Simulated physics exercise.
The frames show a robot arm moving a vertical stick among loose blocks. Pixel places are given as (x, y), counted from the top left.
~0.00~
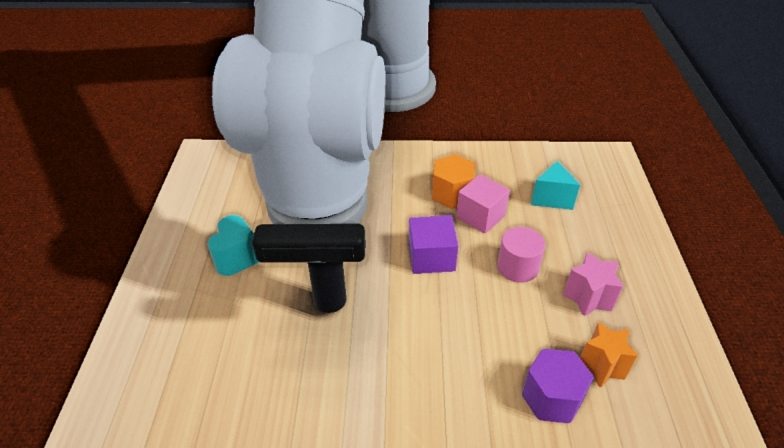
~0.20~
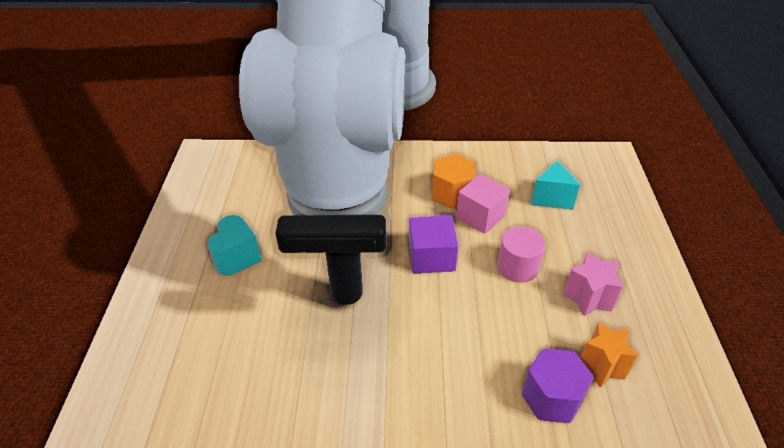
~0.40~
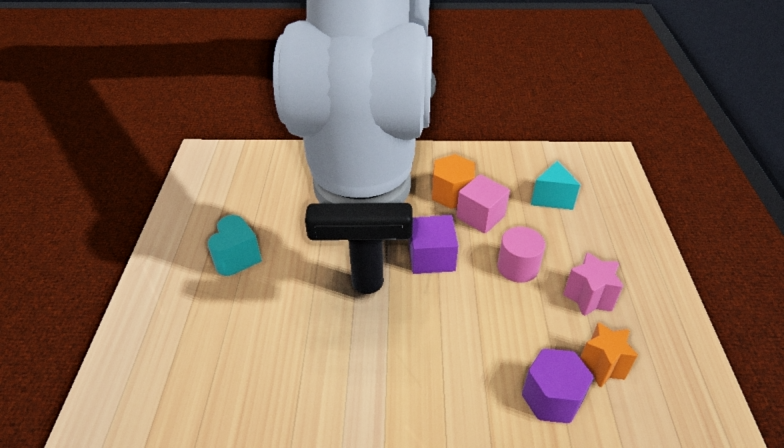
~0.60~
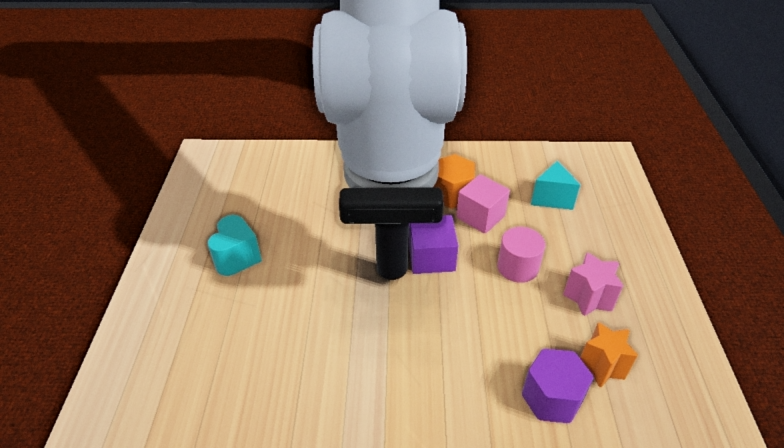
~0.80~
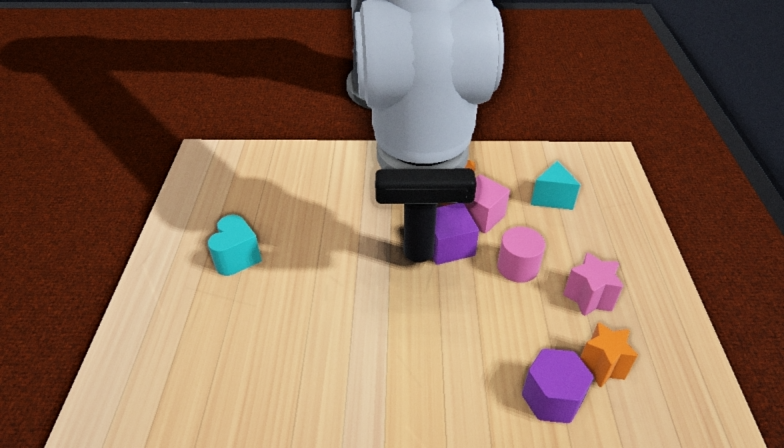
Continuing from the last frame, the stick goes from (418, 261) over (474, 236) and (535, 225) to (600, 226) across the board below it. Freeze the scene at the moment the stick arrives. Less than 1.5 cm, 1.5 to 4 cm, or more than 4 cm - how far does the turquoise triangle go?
The answer is 1.5 to 4 cm.
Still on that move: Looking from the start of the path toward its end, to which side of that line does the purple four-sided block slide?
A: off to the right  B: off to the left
B - off to the left.
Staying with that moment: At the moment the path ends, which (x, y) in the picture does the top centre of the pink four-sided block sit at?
Most likely (516, 152).
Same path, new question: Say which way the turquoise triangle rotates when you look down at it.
Overhead view: Clockwise.
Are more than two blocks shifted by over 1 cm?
Going by the path, yes.
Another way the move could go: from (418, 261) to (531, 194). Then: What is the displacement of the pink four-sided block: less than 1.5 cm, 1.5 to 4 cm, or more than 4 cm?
The answer is over 4 cm.
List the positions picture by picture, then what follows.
In the first picture, tip of the stick at (330, 300), middles of tops, purple four-sided block at (433, 231), pink four-sided block at (484, 191), pink circle at (524, 241), turquoise triangle at (558, 174).
In the second picture, stick at (347, 293), nothing pushed.
In the third picture, stick at (368, 282), nothing pushed.
In the fourth picture, stick at (392, 269), nothing pushed.
In the fifth picture, stick at (419, 252), purple four-sided block at (451, 220), pink four-sided block at (484, 191), pink circle at (524, 241), turquoise triangle at (558, 174).
On the path given first. One third of the way, stick at (476, 226); purple four-sided block at (498, 191), turned 30° anticlockwise; pink four-sided block at (510, 167).
Two thirds of the way, stick at (538, 215); purple four-sided block at (534, 176), turned 75° anticlockwise; pink four-sided block at (516, 152), turned 40° anticlockwise; turquoise triangle at (570, 169), turned 50° clockwise.
At the end, stick at (604, 217); purple four-sided block at (534, 176), turned 75° anticlockwise; pink four-sided block at (516, 152), turned 40° anticlockwise; pink circle unmoved; turquoise triangle at (570, 169), turned 50° clockwise.
